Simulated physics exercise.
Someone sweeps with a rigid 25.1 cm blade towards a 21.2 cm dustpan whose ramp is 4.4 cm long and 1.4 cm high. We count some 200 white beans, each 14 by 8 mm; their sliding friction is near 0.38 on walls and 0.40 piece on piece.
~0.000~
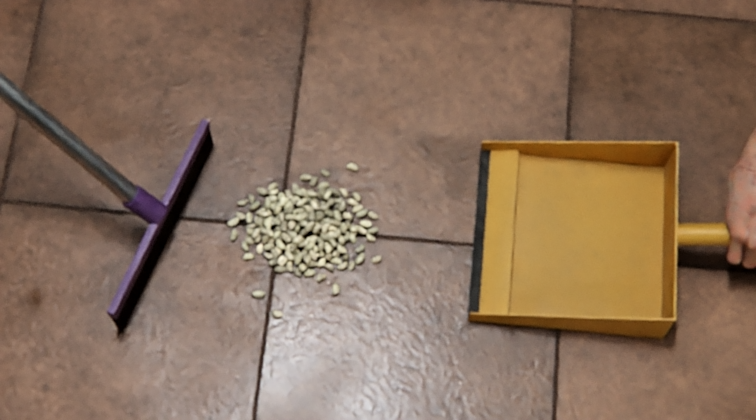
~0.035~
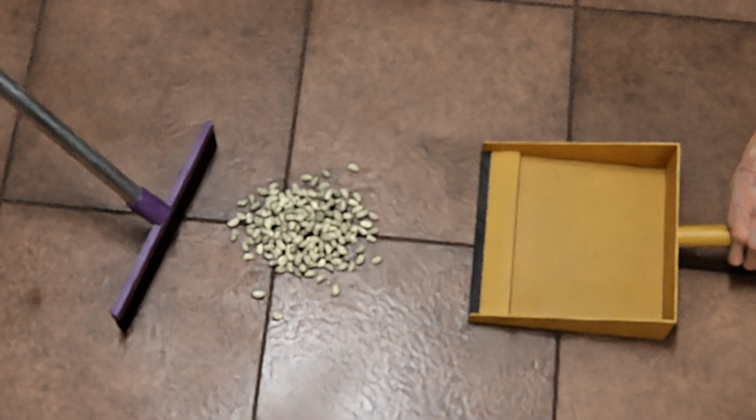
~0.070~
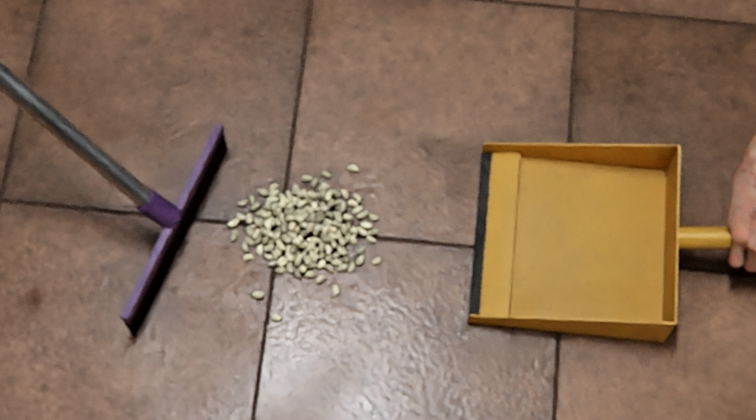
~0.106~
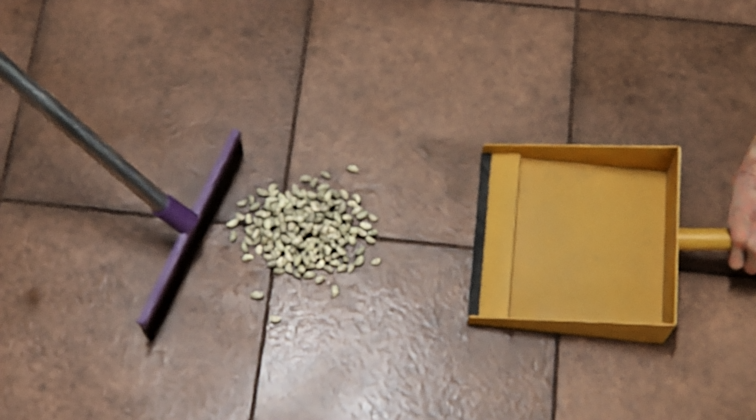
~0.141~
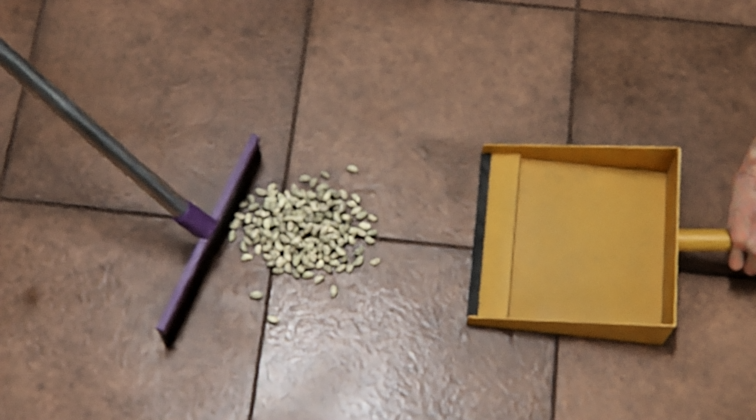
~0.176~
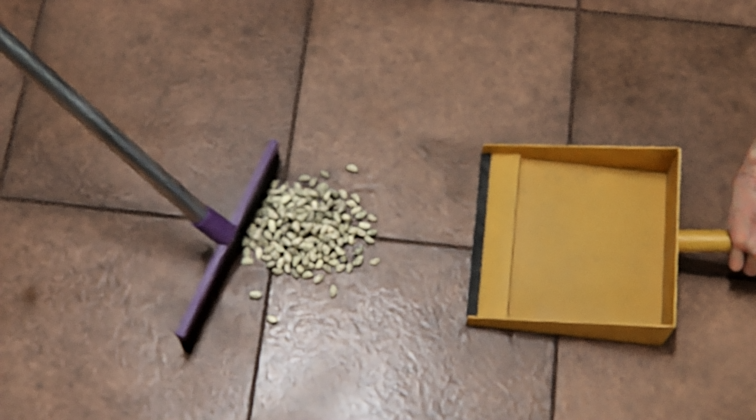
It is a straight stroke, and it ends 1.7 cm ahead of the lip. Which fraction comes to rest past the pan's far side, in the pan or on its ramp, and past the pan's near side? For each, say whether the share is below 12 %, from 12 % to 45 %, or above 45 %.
Result: Far side: Only a little; pan: A medium amount; near side: A medium amount.
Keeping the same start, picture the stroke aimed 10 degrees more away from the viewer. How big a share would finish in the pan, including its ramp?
Under that change, roughly 20 in a hundred.
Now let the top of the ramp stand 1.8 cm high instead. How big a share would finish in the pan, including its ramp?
25 %.
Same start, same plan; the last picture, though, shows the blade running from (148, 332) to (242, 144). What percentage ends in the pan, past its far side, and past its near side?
Pan: 15, far side: 0, near side: 30.
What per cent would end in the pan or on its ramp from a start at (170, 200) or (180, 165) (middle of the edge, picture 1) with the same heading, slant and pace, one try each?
Close to 25 in a hundred, then close to 20 in a hundred.
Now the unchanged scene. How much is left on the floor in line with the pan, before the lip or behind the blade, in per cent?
Around 45 in a hundred.
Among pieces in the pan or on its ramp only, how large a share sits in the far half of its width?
10 per cent.
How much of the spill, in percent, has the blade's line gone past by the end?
Roughly 10 percent of it.
Then, at 0.35 s, middle of the blade 16 cm from the lip; 0 % over the lip, far side 0 %, near side 10 %.
After 0.46 s, middle of the blade 9 cm from the lip; 0 % over the lip, far side 0 %, near side 20 %.
After 0.71 s, middle of the blade 5 cm from the lip; 25 % over the lip, far side 0 %, near side 25 %.
By 2.6 s all is still; far side 5 %, pan 25 %, near side 25 %, in front of the lip or behind the blade 45 %.
